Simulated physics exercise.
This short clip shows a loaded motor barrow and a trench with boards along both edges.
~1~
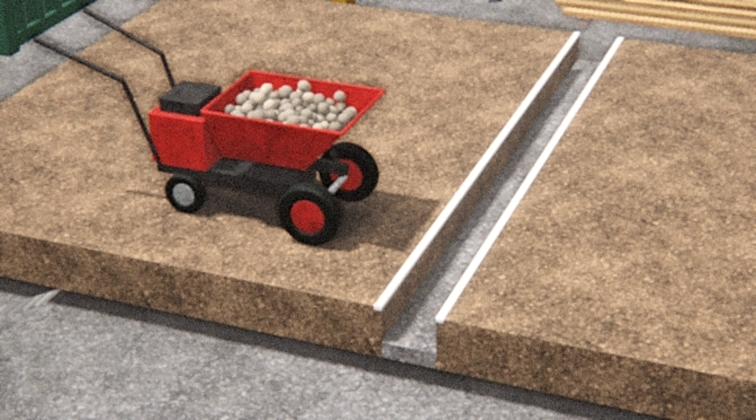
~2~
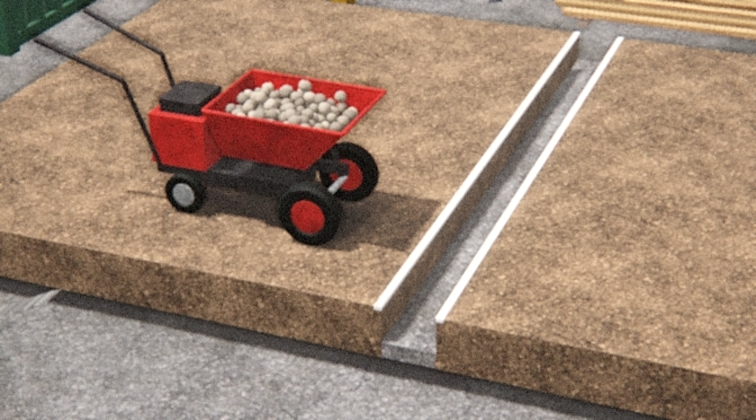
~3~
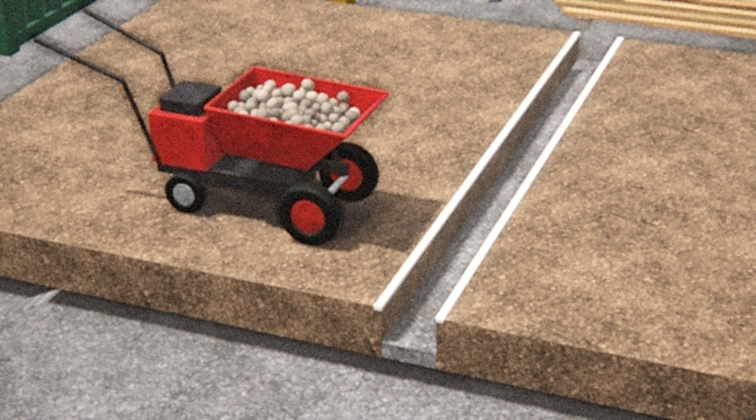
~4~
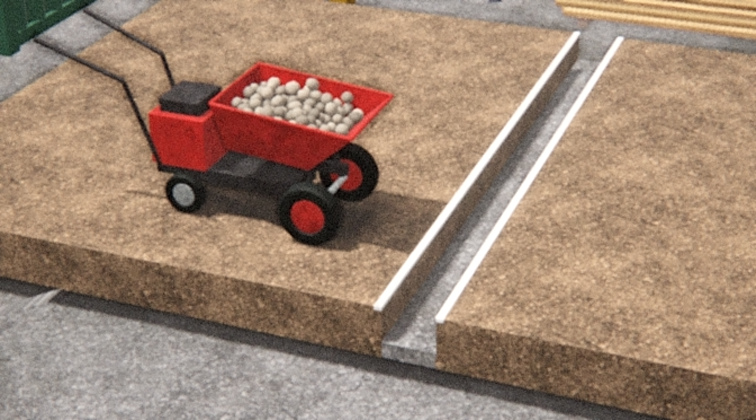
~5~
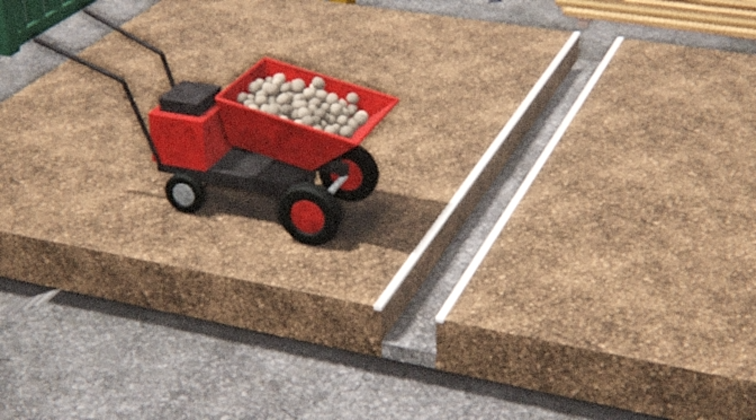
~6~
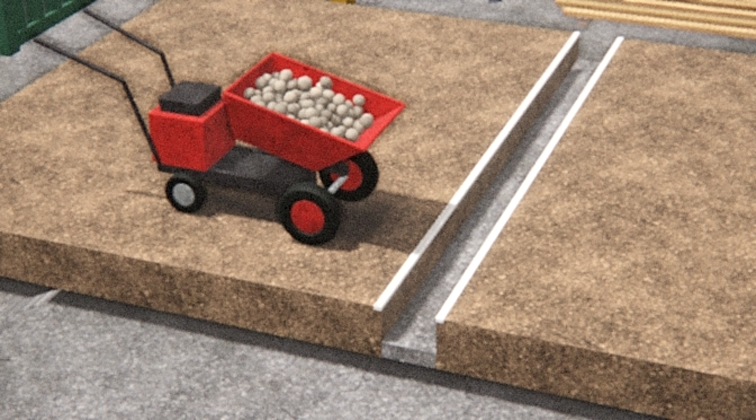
The red skip of a motor barrow, loaded with rounded pebbles, starts level and then tilts slightly forward to the right, its rear rising, while the wheels stay still on brown ground beside a board-edged trench.
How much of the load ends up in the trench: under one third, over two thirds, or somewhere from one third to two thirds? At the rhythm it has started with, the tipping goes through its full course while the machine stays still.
Caught: Above two thirds.
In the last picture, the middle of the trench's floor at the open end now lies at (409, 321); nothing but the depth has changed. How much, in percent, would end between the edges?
The share would be around 60 per cent.
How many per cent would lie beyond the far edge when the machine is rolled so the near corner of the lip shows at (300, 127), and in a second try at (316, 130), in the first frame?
The first gives close to 0 per cent and the second 0 per cent.
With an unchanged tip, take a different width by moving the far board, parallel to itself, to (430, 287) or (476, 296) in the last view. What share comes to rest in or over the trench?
First try: About 60 %; second try: About 100 %.
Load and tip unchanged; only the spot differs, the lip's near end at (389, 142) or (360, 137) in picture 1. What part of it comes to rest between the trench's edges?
Okay, so the first one ends at 20 % and the second at 80 %.
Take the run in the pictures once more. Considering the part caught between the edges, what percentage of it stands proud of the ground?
My best guess is some 15 per cent.
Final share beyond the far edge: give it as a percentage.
Some 0 per cent.
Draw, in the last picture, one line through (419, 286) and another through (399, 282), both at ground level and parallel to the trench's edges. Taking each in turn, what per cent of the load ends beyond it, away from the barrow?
Around 60 per cent for the first, around 90 per cent for the second.
Soon, skip tipped well over; all in the skip.
A while on, skip tipped steeply; most in the skip; a stray few short of the trench; a small part in or heaped over the trench; a small part falling.
Towards the end, skip tipped right over; a small part in the skip; a stray few short of the trench; most in or heaped over the trench; a stray few beyond it.
Finally, skip tipped right over; a stray few in the skip; a stray few short of the trench; nearly all in or heaped over the trench; a stray few beyond it.
